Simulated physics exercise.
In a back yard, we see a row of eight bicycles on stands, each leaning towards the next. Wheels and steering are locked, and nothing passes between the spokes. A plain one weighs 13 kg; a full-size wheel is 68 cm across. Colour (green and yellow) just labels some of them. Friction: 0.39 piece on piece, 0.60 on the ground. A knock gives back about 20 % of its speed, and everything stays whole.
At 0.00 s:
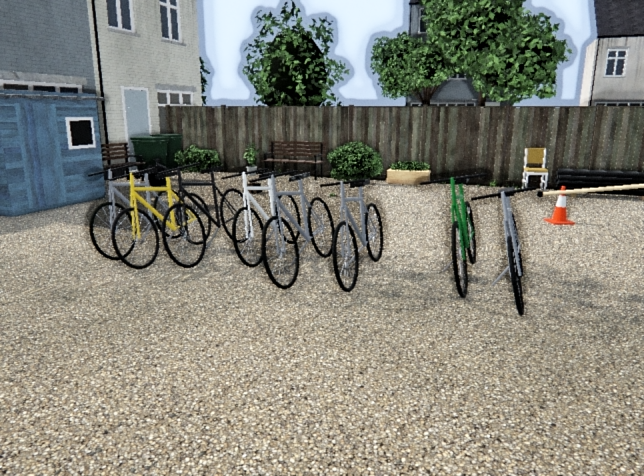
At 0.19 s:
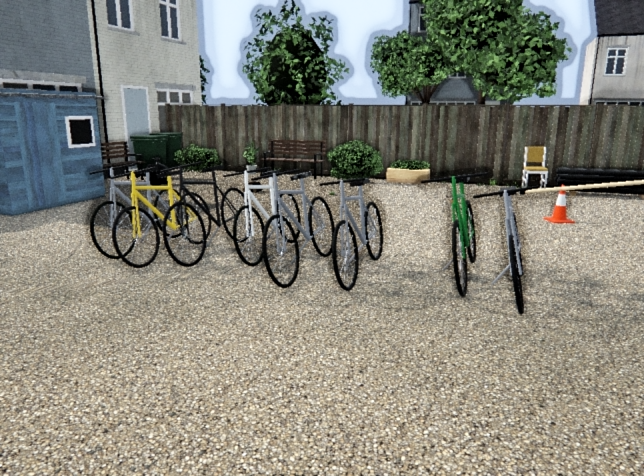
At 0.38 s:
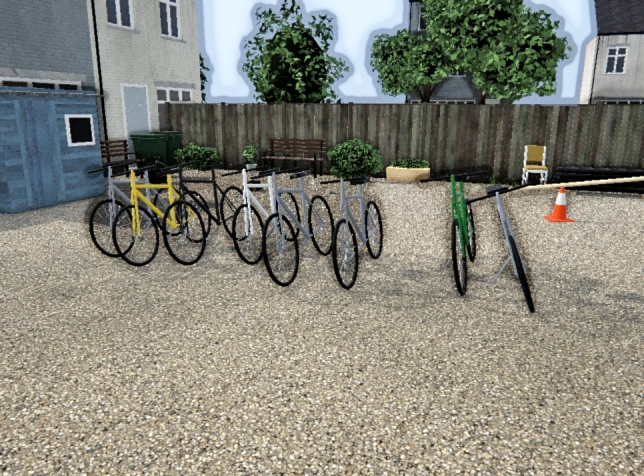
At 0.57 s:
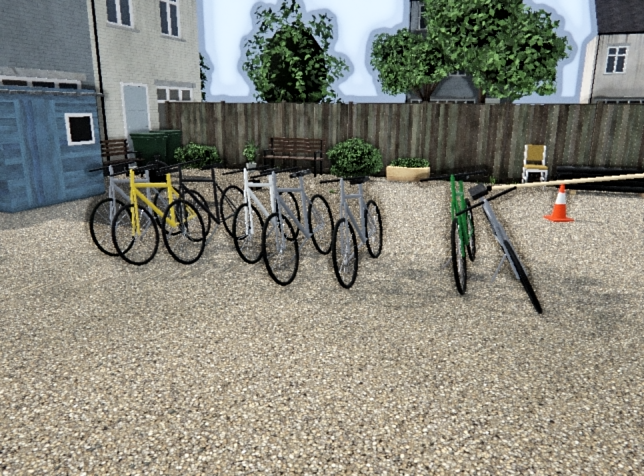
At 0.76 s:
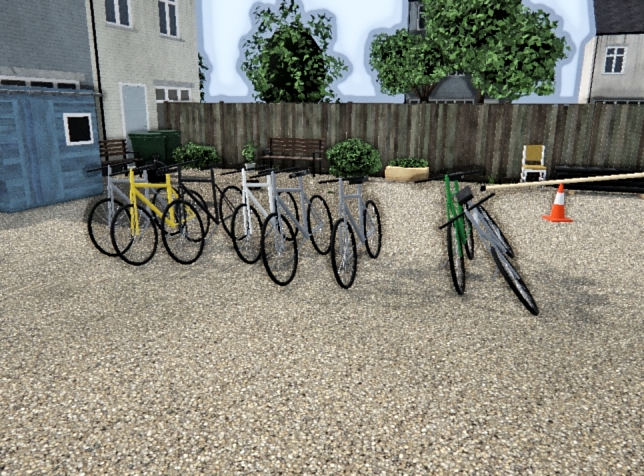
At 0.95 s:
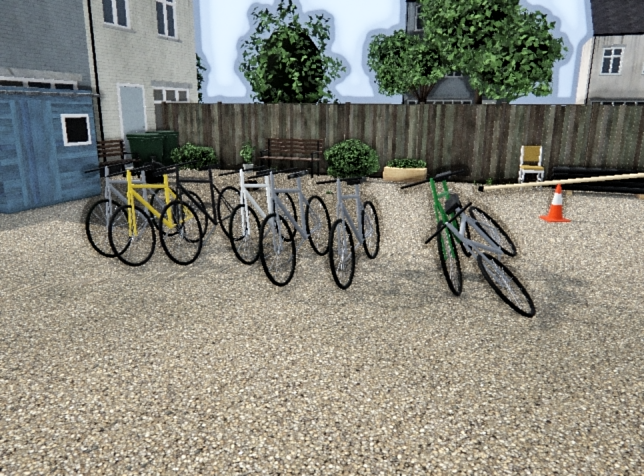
Grey bicycle at the right end of a row leaning left into a green one, which tilts, beside a long pale pole.
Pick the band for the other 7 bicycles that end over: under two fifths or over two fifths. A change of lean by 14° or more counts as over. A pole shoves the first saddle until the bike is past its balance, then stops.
It comes to over two fifths.
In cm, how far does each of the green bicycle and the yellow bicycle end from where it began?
Moved: Green 60, yellow 60.
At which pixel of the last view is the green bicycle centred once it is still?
Near (403, 246).
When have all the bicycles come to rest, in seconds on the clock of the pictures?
At about 4.5 s.
By 1.92 s, 2 of the 7 other bicycles over; green bicycle tilted 72°.
By 3.40 s, 6 of the 7 other bicycles over; green bicycle tilted 74°; yellow bicycle tilted 29°.
When it is over (4.7 s), 7 of the 7 other bicycles over; green bicycle tilted 74°; yellow bicycle tilted 69°. That is 100 per cent. Not one is left standing. In pixels of the last frame, middles, green bicycle near (403, 246), yellow bicycle near (115, 227).
